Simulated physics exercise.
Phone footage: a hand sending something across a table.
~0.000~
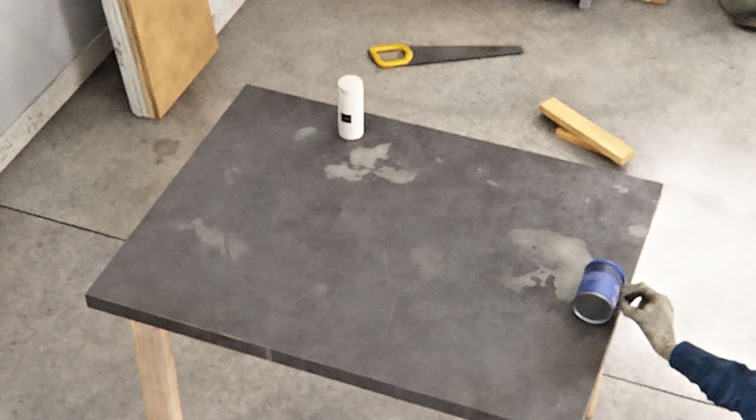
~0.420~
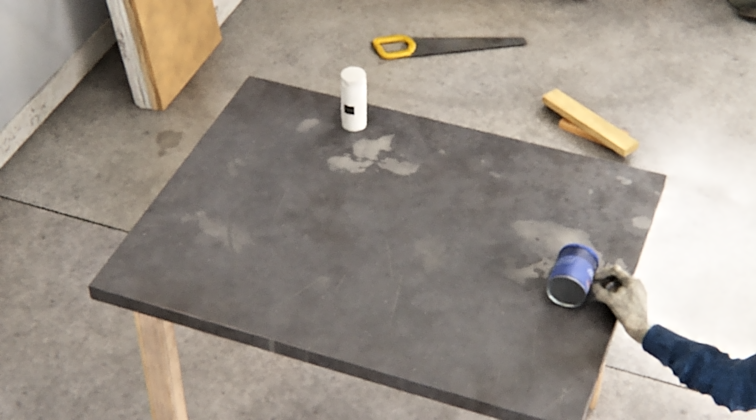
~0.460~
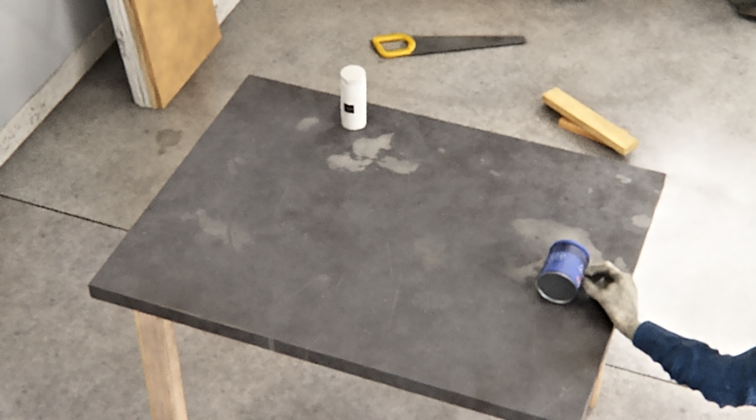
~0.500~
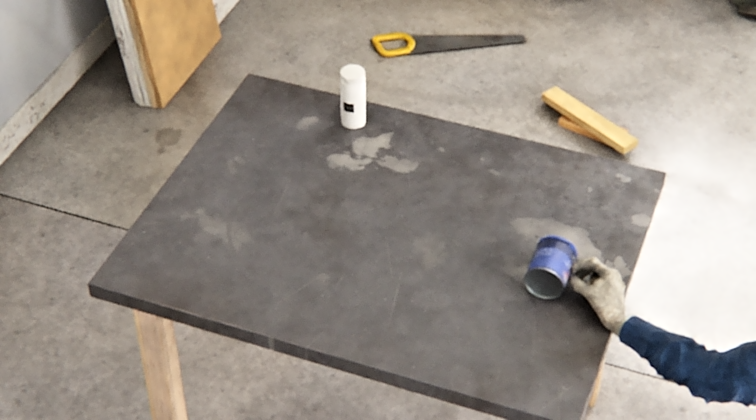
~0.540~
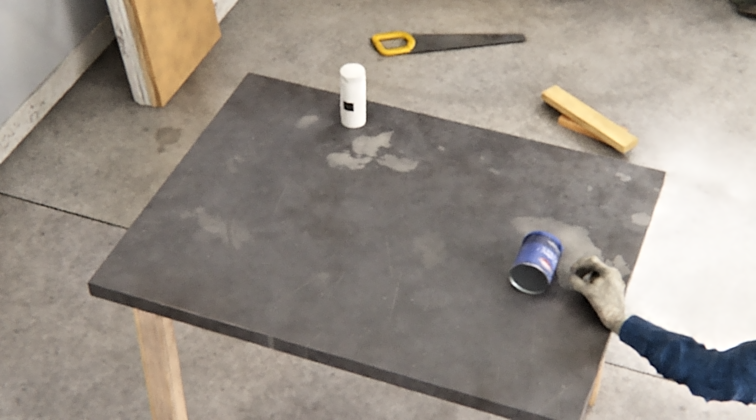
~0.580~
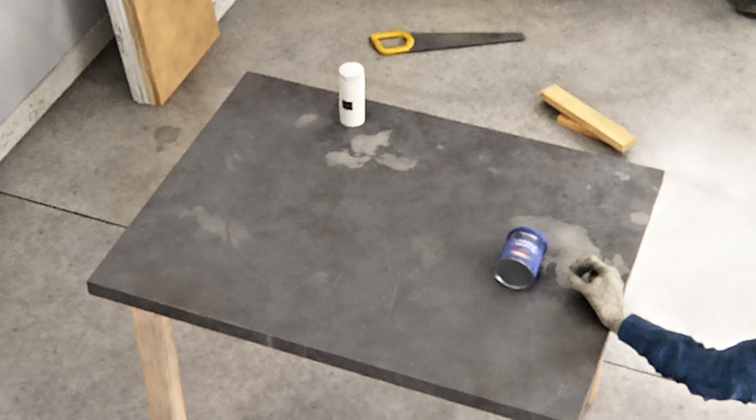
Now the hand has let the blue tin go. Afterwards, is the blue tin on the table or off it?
It is gone from the table.
After 1.18 s, blue tin rolled well along near (323, 206).
After 1.78 s, blue tin now off the table.
By the end (2.3 s), off the table, blue tin.
